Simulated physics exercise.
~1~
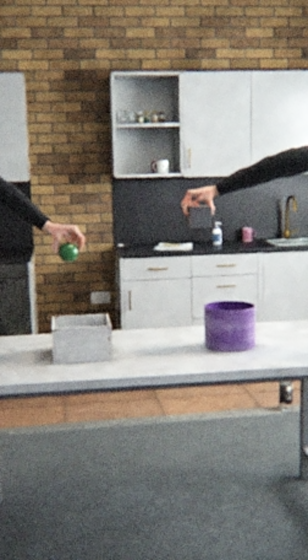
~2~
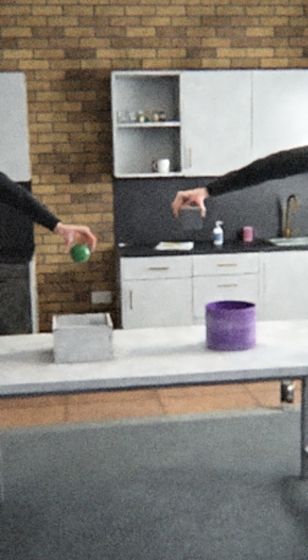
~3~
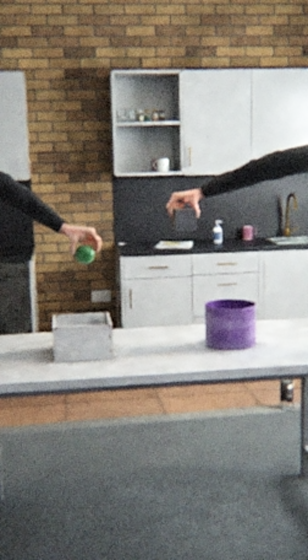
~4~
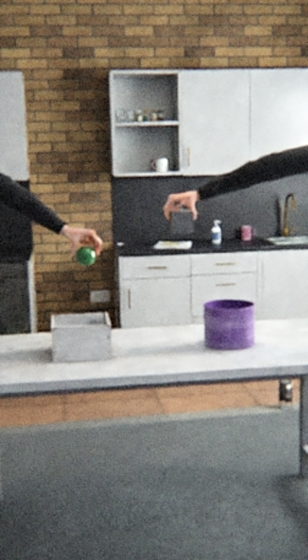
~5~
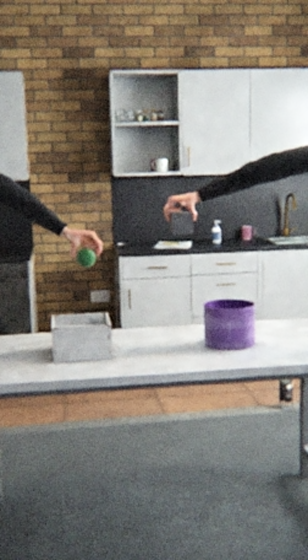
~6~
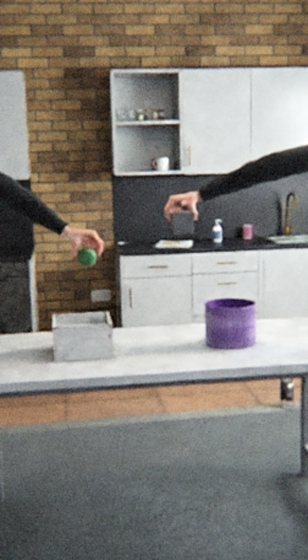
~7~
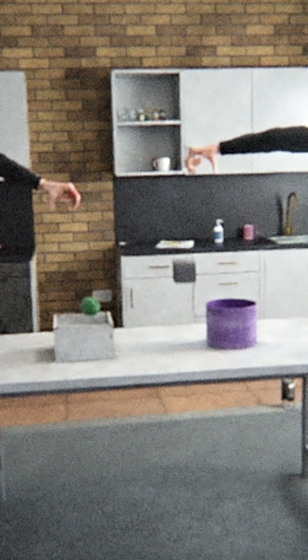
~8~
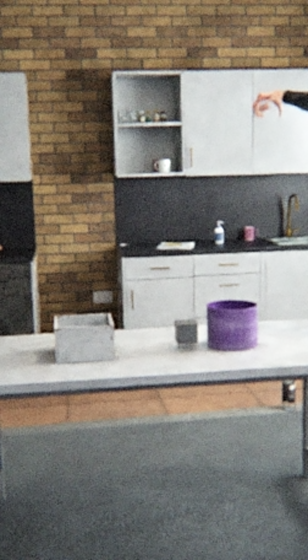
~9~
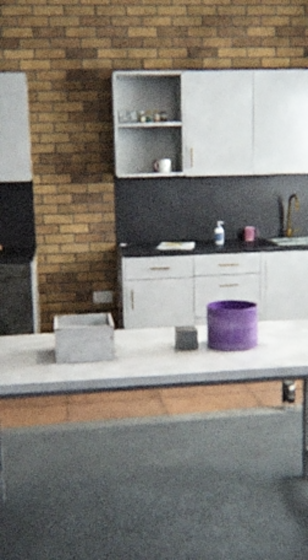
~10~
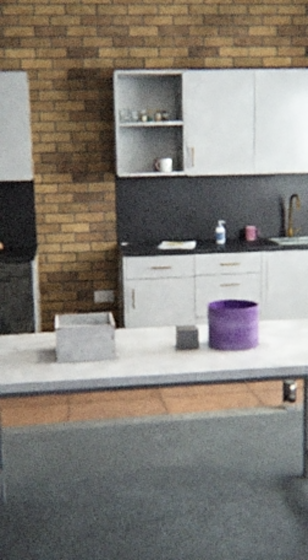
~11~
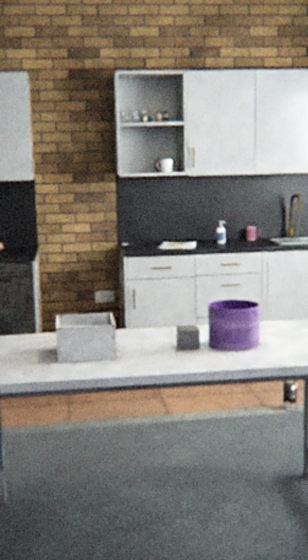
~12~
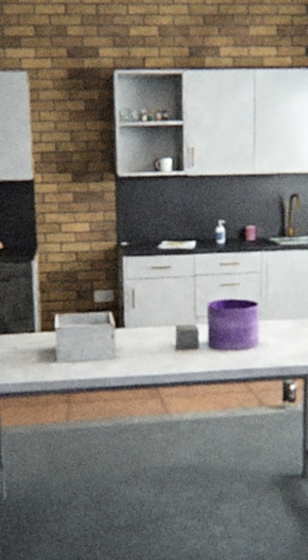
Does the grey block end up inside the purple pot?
No, the grey block misses the purple pot and comes to rest on the table just to its left.
Two hands drop a green apple into a crate and a grey block beside a pot.
